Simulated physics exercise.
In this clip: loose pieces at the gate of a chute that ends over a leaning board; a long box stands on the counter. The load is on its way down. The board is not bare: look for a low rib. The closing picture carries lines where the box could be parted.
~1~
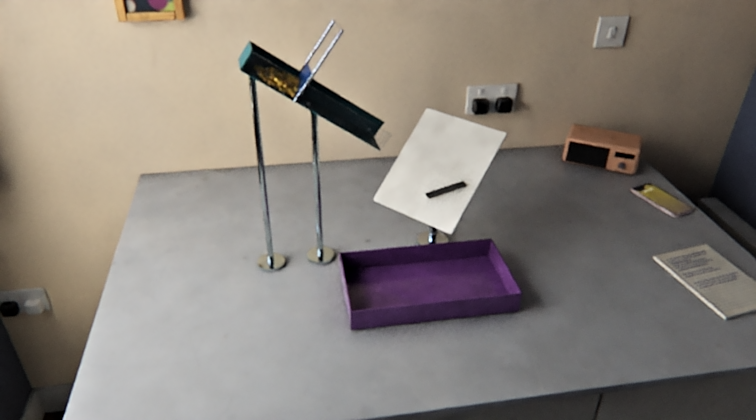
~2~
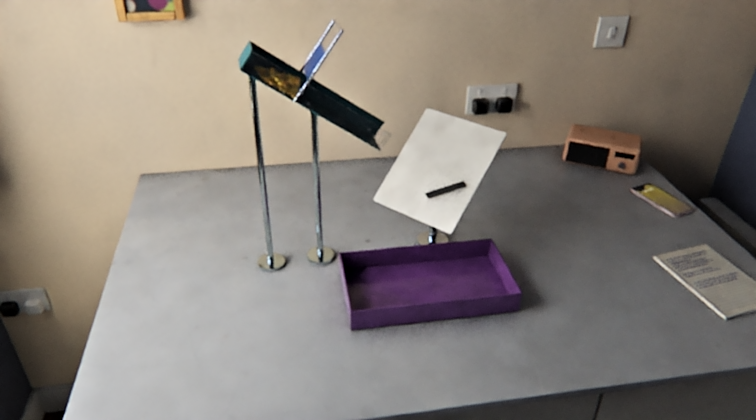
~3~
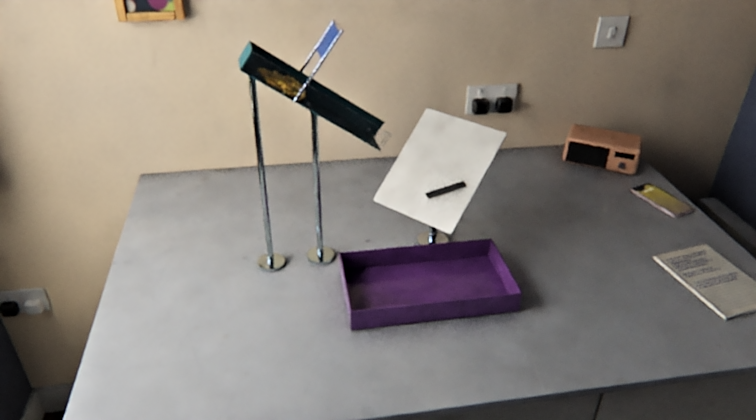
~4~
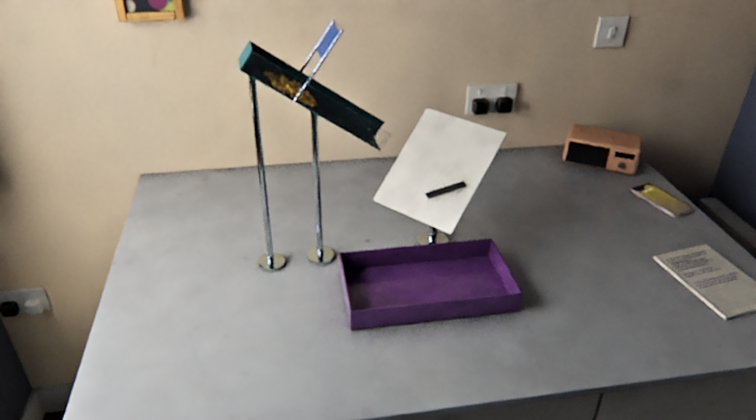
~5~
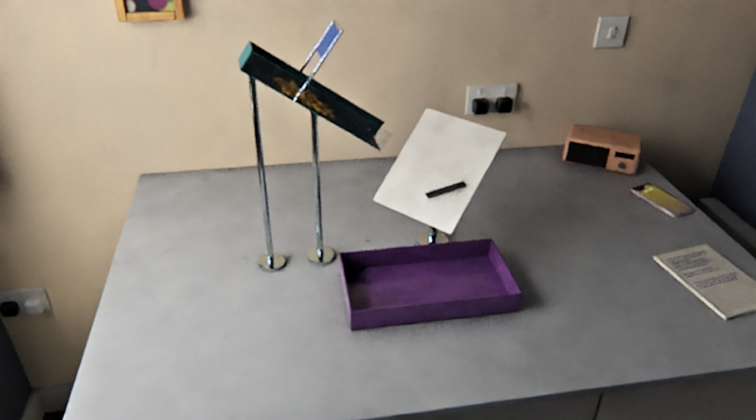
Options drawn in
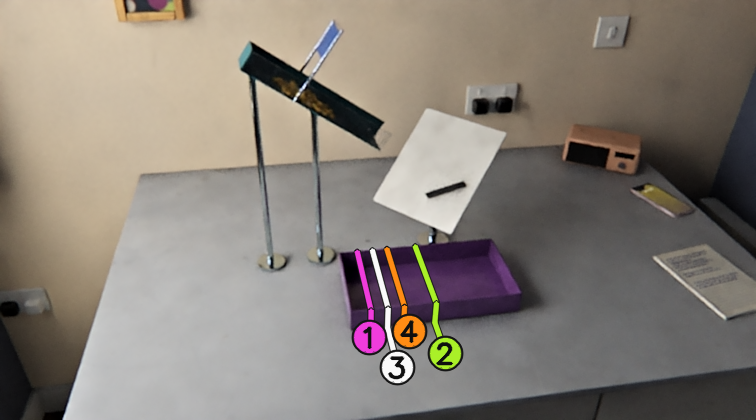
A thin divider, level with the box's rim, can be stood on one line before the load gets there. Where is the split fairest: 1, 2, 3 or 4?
Choose 4.
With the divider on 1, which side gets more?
Right.
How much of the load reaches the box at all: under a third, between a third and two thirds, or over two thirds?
About that: Over two thirds.
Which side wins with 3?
More lands on the right.
On the marked copy, line 1 crosses the front rim at (370, 309); line 2 crosses the front rim at (436, 302); line 3 crosses the front rim at (387, 307); line 4 crosses the front rim at (404, 306).
With 1, of what is caught, a stray few on the left of the divider, nearly all on the right.
With 2, of what is caught, all on the left of the divider, none on the right.
With 3, of what is caught, none on the left of the divider, all on the right.
With 4, of what is caught, about a third on the left of the divider, about two thirds on the right.
